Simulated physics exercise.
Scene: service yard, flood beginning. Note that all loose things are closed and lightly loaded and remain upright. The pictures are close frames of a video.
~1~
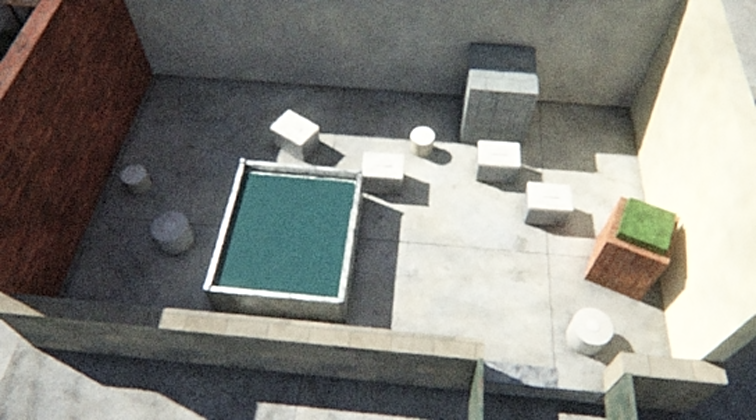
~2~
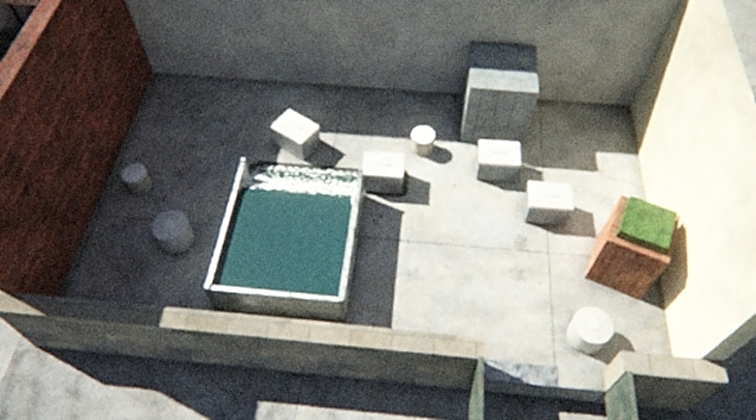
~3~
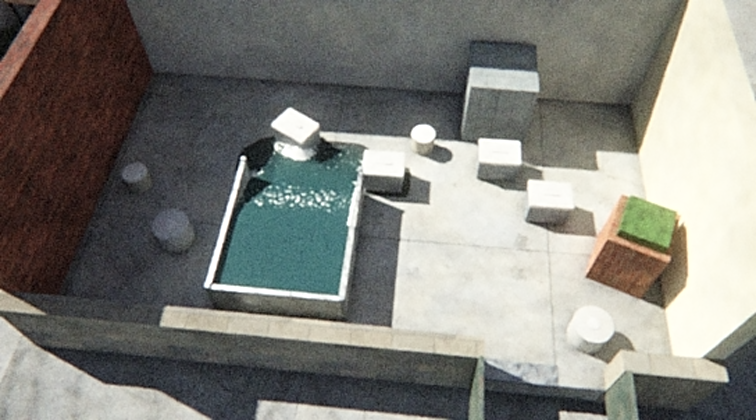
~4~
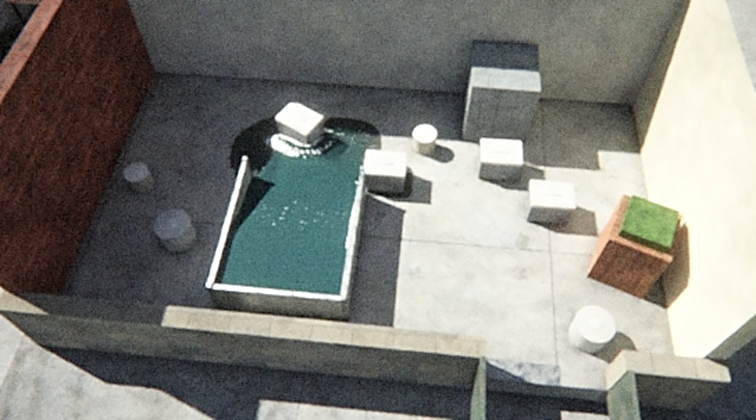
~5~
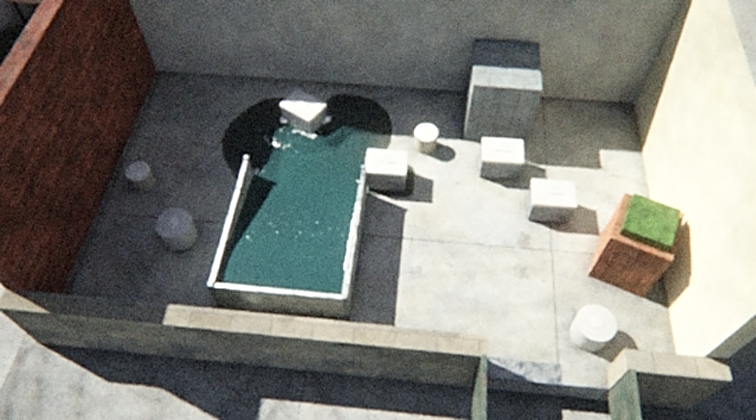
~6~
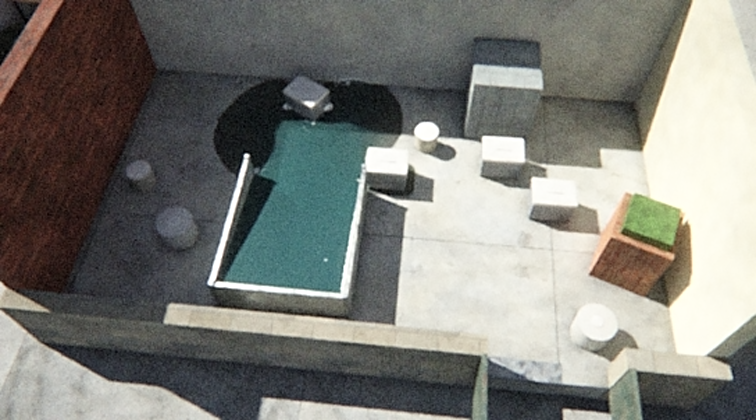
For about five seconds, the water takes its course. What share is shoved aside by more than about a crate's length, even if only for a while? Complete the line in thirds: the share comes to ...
The share comes to between one and two thirds.
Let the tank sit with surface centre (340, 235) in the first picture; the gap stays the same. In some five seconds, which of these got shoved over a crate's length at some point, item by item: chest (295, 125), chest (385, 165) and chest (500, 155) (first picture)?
First displaced far, then displaced far, then never went far.
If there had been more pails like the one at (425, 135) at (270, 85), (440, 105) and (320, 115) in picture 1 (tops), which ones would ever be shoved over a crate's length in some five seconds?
One by one: Knocked well away; knocked well away; knocked well away.
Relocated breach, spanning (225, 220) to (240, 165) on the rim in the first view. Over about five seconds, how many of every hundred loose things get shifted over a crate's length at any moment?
Near 20 %.
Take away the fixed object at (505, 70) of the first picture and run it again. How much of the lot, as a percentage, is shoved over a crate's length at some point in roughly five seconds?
I'd say near 40 out of every hundred.
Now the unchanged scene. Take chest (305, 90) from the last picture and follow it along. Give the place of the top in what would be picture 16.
Position: About (290, 63).
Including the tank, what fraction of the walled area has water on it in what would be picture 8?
Something like 25 in a hundred.
A moment on, 1 of 8 are well off their spots; 0 afloat.
Next, 1 of 8 are well off their spots; 1 afloat.
Later, 3 of 8 are well off their spots; 1 afloat.
In the end, 4 of 8 are well off their spots, and 4 have been at some point; 4 afloat.
